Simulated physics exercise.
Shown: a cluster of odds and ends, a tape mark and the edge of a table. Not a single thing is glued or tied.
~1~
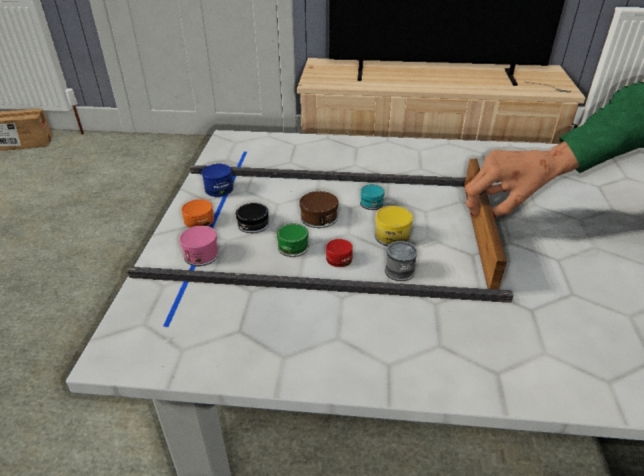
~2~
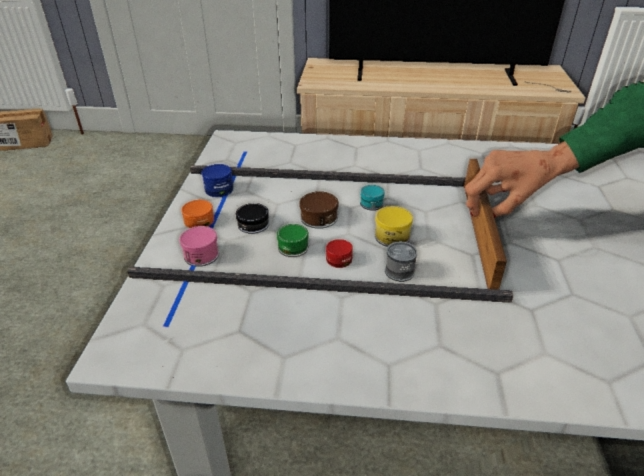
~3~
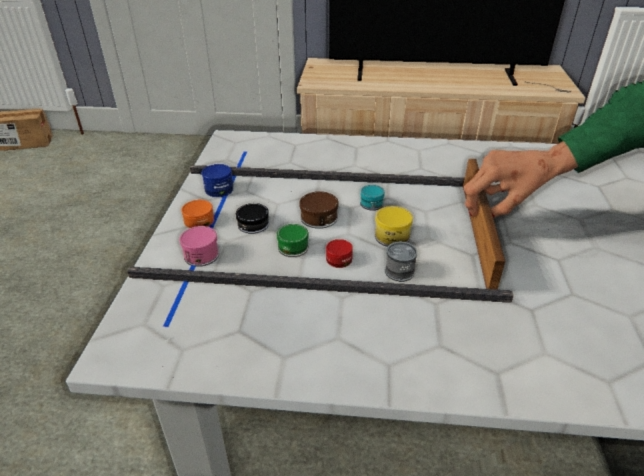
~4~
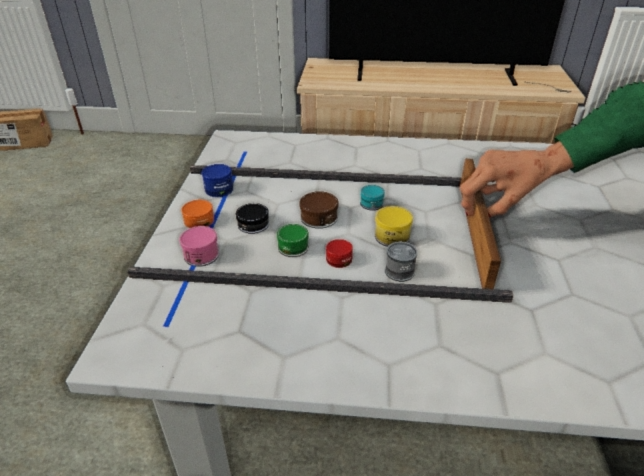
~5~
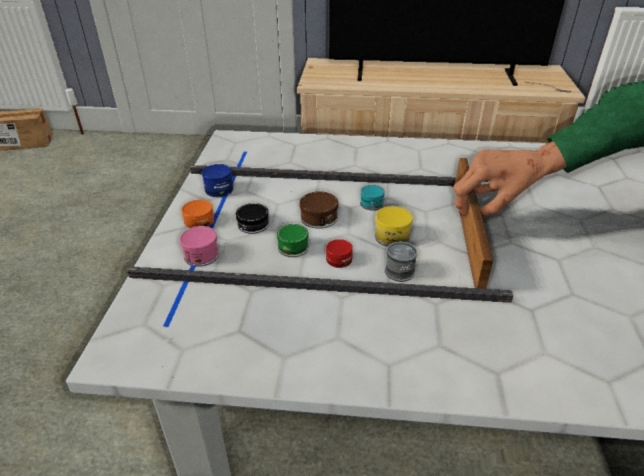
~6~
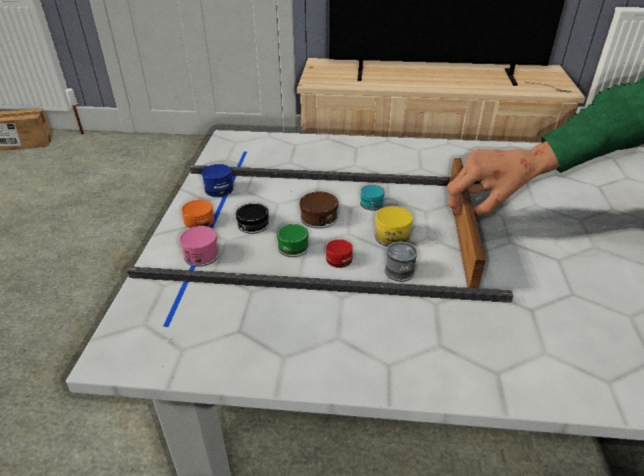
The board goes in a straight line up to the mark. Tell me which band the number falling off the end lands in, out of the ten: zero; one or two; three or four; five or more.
It lands in the one or two band.
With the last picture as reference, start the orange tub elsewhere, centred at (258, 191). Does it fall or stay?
The orange tub holds on.
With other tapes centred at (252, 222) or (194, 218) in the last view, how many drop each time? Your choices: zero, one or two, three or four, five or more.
Taking them in turn, none; at least five.
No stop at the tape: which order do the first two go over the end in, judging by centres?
Those two would be the orange tub followed by the black tin.
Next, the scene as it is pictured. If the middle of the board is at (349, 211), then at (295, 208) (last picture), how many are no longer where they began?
So far 6, and 7 at the second.
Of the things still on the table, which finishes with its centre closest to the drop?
That is the black tin.
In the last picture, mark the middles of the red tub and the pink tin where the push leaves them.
Red tub: About (190, 238); pink tin: About (148, 251).
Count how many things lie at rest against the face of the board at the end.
The count in contact is 5.
A little later, none off yet; orange tub at rest near (198, 214); blue tub at rest near (218, 181); pink tin at rest near (200, 246).
When it is over, the number that fall off is one or two; down, orange tub.
